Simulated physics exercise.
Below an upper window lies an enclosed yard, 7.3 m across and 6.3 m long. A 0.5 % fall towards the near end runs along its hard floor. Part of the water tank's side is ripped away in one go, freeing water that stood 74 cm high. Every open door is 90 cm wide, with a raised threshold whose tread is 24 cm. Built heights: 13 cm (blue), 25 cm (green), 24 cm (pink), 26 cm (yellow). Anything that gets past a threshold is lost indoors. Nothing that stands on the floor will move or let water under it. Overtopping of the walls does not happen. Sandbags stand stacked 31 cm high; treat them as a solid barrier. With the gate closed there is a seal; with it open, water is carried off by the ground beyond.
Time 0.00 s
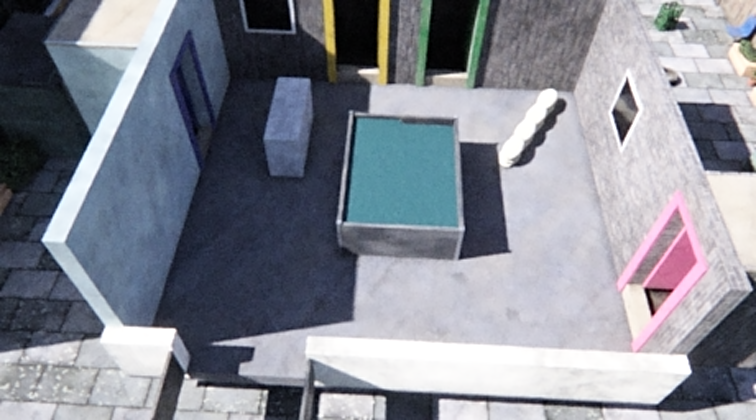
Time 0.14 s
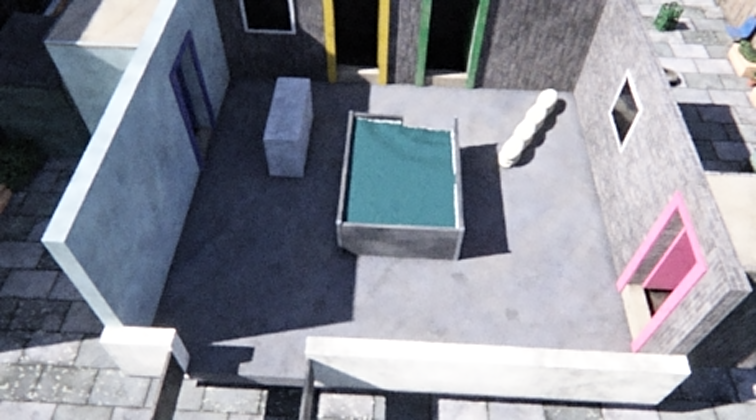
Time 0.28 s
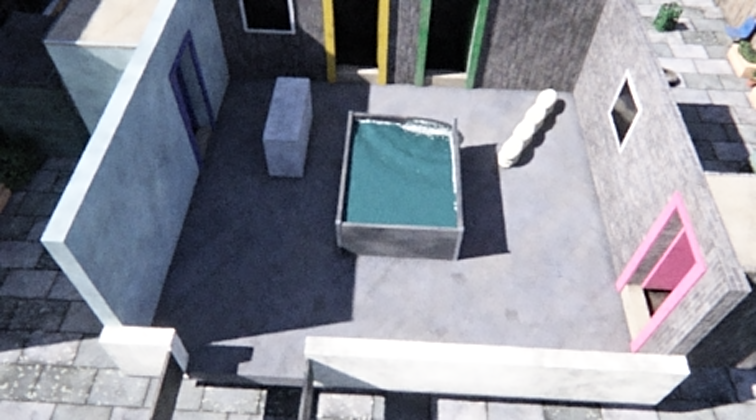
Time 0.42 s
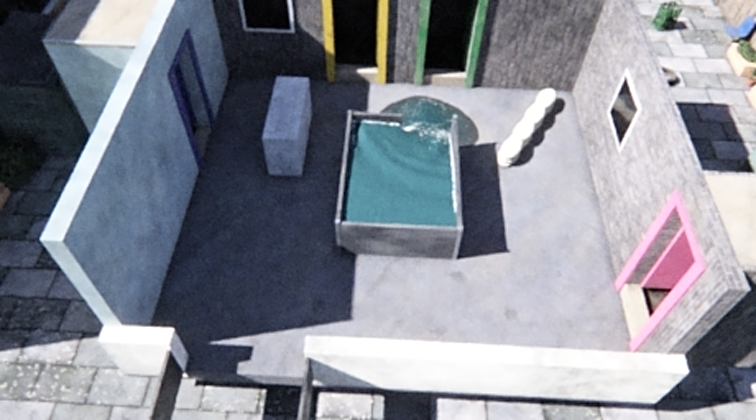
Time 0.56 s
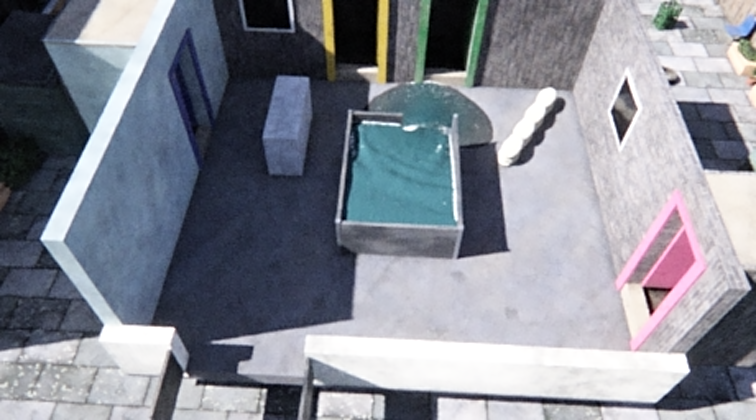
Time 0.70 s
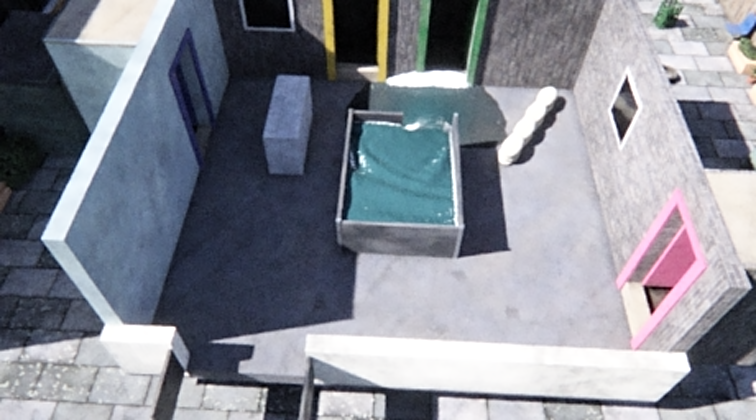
Water pours from the far side of a tank and spreads across the grey yard floor.
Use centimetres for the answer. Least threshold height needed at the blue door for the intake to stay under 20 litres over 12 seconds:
6 cm or so.
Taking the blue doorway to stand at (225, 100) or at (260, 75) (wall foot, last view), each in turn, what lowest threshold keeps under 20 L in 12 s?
Minimums: Roughly 17 cm and 12.5 cm.
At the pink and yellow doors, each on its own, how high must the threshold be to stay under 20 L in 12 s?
Close to 8.0 cm (pink) and close to 12.0 cm (yellow).
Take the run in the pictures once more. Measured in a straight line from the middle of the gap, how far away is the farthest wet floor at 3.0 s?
The front is some 4.4 m out.
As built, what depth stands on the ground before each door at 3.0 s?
In cm: Blue 7, green 30, pink 0, yellow 15.
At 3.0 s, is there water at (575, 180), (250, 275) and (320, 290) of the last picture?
In that order: Under water, still dry, dry.
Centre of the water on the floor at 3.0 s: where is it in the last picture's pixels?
About (412, 157).
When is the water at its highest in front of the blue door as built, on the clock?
I'd say near 5.5 seconds.
After 1.4 s water covers 15 % of the floor, deepest (43 cm) near (425, 144); it has not reached the blue door.
After 3.0 s water covers 35 % of the floor, deepest (38 cm) near (537, 99); 7 cm at the blue door, 0 litres in over its 13 cm threshold.
After 12.0 s water covers 95 % of the floor, deepest (11 cm) near (442, 95); 5 cm at the blue door, 0 litres in over its 13 cm threshold.
At the blue door as built, the water arrived by 2.9 s and peaked near 9 cm at 5.6 s.
Run again over the same 12 s with other heights there, 26 litres in over 5.5 cm, 15 litres over 6.5 cm. The limit of 20 litres is kept from about 6 cm up.
